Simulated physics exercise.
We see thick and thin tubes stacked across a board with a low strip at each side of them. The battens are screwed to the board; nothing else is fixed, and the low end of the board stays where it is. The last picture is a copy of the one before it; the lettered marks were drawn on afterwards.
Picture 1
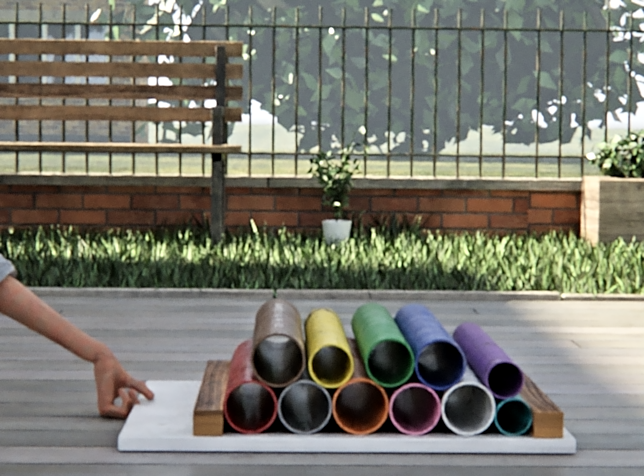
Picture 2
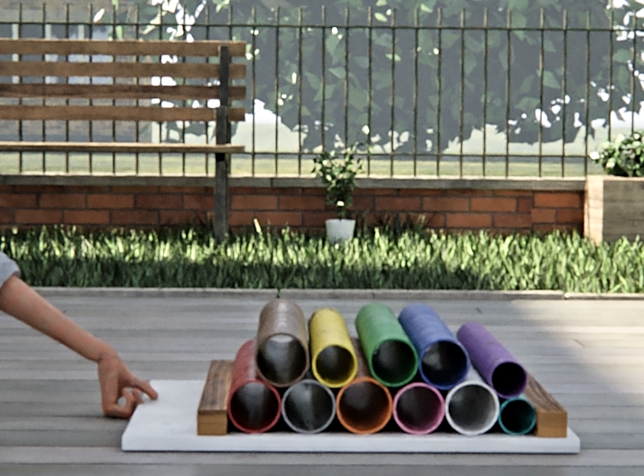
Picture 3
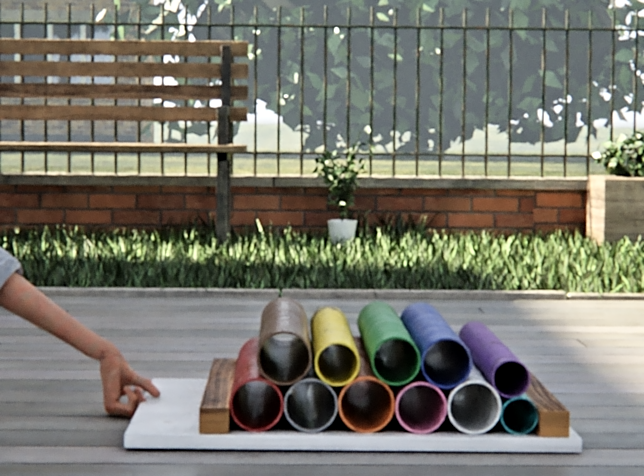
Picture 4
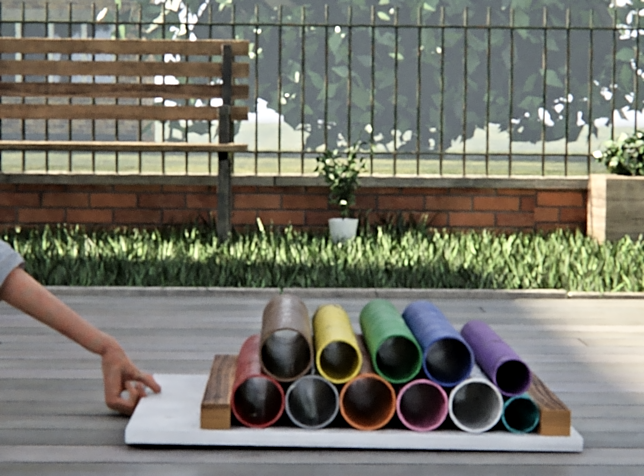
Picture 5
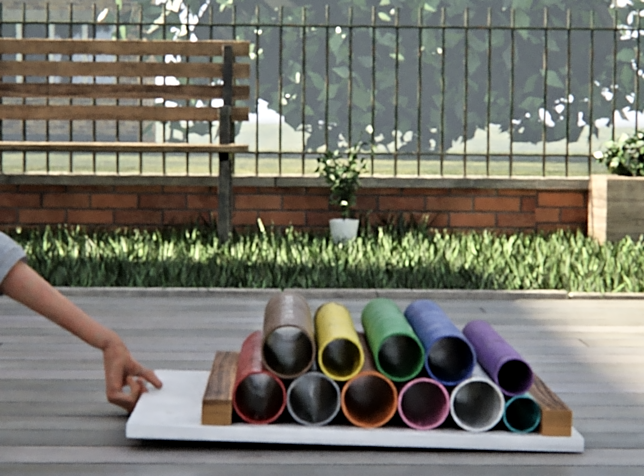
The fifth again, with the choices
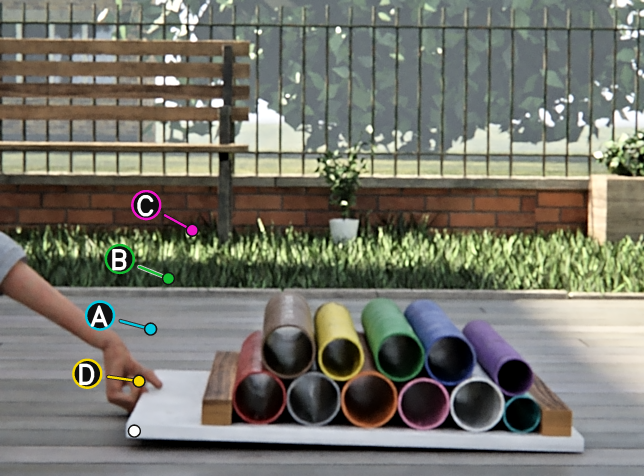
Colourful tubes stacked between wooden strips on a white board, a hand at the left slightly raising that end.
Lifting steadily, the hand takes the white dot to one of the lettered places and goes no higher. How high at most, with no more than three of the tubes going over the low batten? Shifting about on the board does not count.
Mark C is as high as it can go.
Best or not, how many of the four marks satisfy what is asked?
The number is four.
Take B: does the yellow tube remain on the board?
Yes.
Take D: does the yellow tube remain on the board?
Yes.
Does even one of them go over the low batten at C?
At C: Yes.
On the marked copy, A at (151, 329); B at (168, 278); C at (192, 230); D at (139, 381); the white dot at (134, 431).
Taking C. A third of the way, board at 17°.
Two thirds of the way, board at 28°.
When it is over, board at 28°, three over the low batten (purple, blue, green).
As for the rest, A one over the low batten (purple); B one over the low batten (purple); D none over the low batten.
